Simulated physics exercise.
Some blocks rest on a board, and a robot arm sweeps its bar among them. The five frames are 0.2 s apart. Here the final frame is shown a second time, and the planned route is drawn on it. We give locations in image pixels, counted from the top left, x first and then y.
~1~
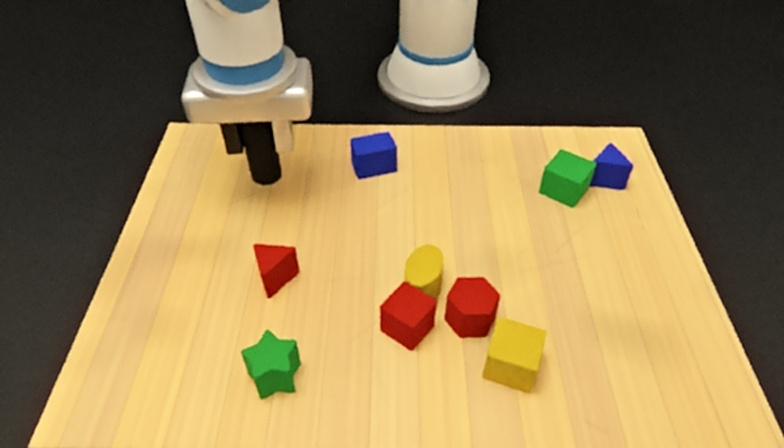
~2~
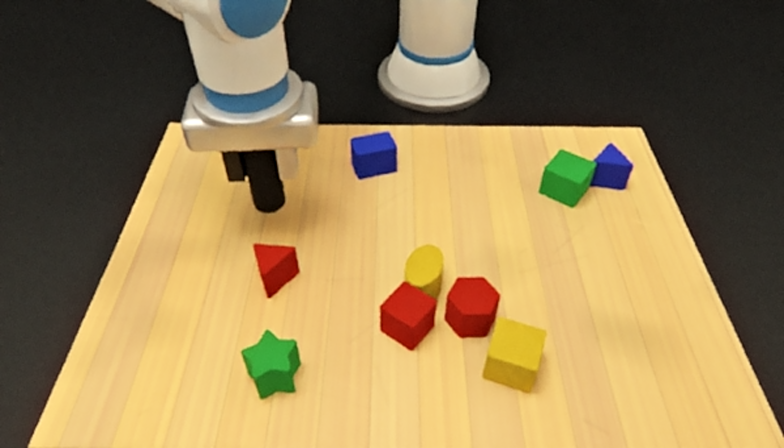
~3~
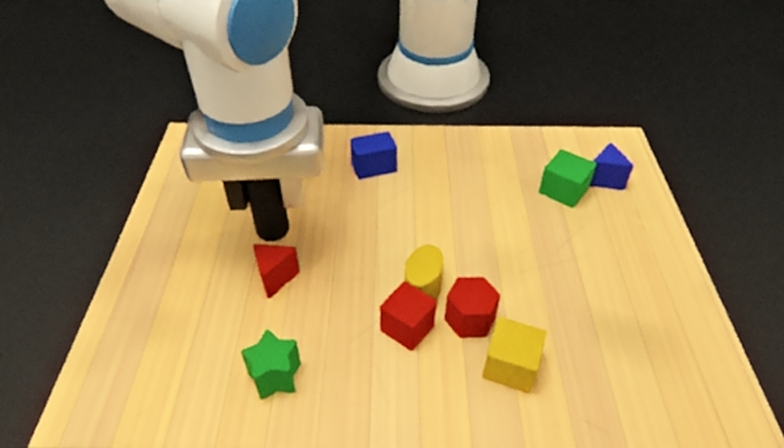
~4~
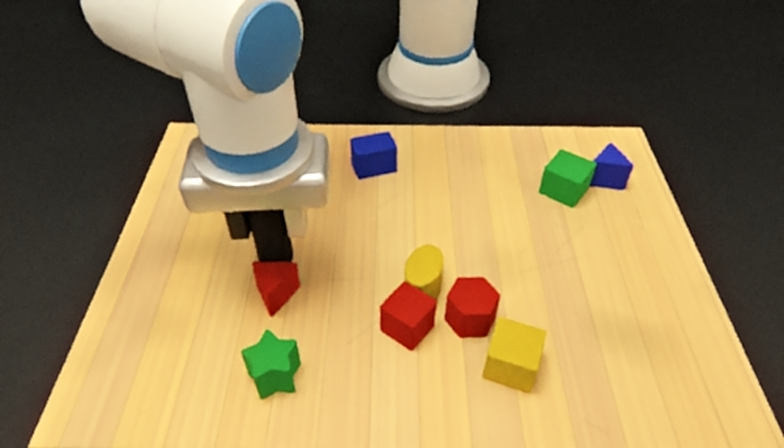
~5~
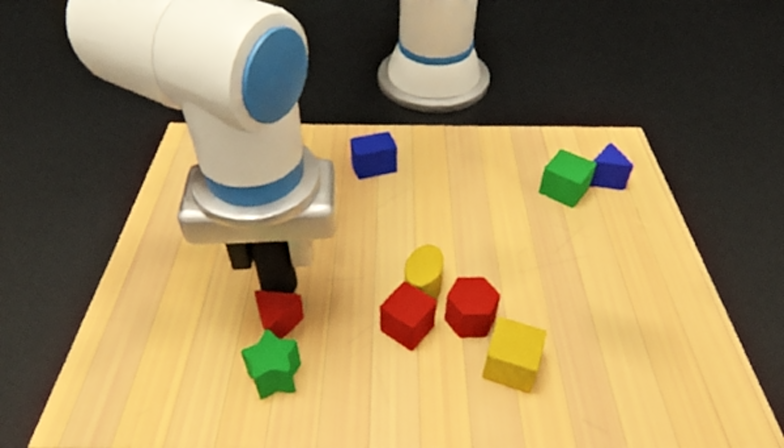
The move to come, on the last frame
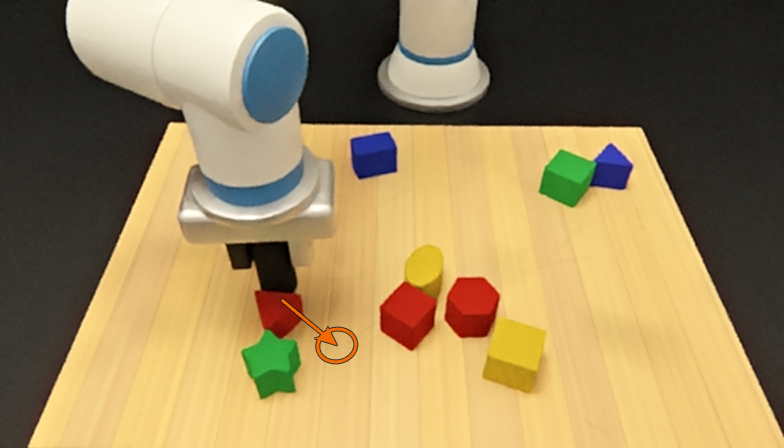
A white robot arm with blue bands reaches over a pale wooden board against a black background, seen from above at a fixed angle, with another white base behind. Blue and green blocks sit toward the back, red and yellow ones near the middle, and a green star at front left. The arm's black bar moves forward on the left, meets the red triangle and pushes it toward the star.
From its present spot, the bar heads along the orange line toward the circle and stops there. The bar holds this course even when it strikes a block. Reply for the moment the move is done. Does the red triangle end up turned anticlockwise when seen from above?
Answer: No.
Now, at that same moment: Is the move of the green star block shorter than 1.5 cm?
I'd say yes.
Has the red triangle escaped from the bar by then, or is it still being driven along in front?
It will get left beside or behind the bar.
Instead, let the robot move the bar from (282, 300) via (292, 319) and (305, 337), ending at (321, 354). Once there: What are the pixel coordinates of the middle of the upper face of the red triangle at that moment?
The point I'd pick in the picture is (270, 332).
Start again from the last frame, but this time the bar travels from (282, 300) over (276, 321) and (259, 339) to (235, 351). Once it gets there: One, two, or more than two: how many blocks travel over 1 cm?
My guess is two.
Path on the board, straight from (282, 300) to (337, 345).
The first path, step by step. Halfway along, bar (308, 311); green star block (265, 359), turned 15° anticlockwise; red triangle (278, 320), turned 45° clockwise.
At the end, bar (335, 333); green star block (265, 359), turned 15° anticlockwise; red triangle (278, 320), turned 45° clockwise; red four-sided block in place.
